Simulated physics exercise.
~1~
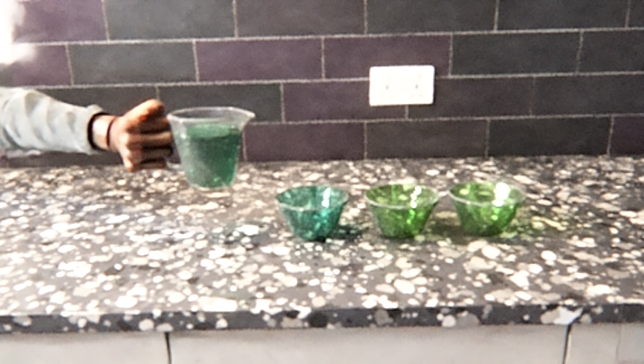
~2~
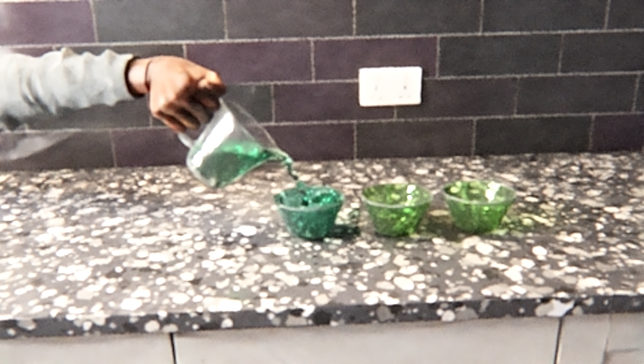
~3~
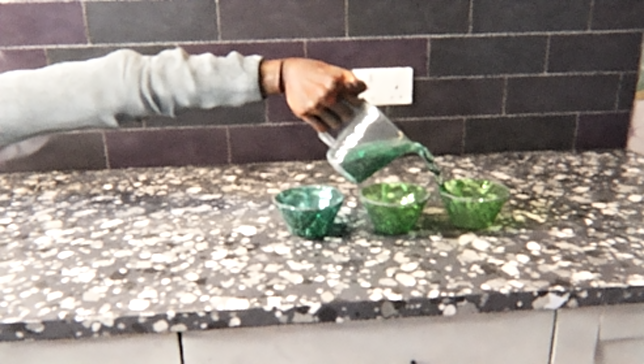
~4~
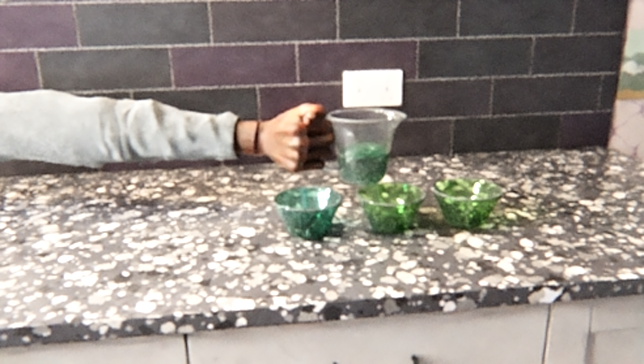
A hand tips a measuring jug over the left bowl, then the right, and levels it.
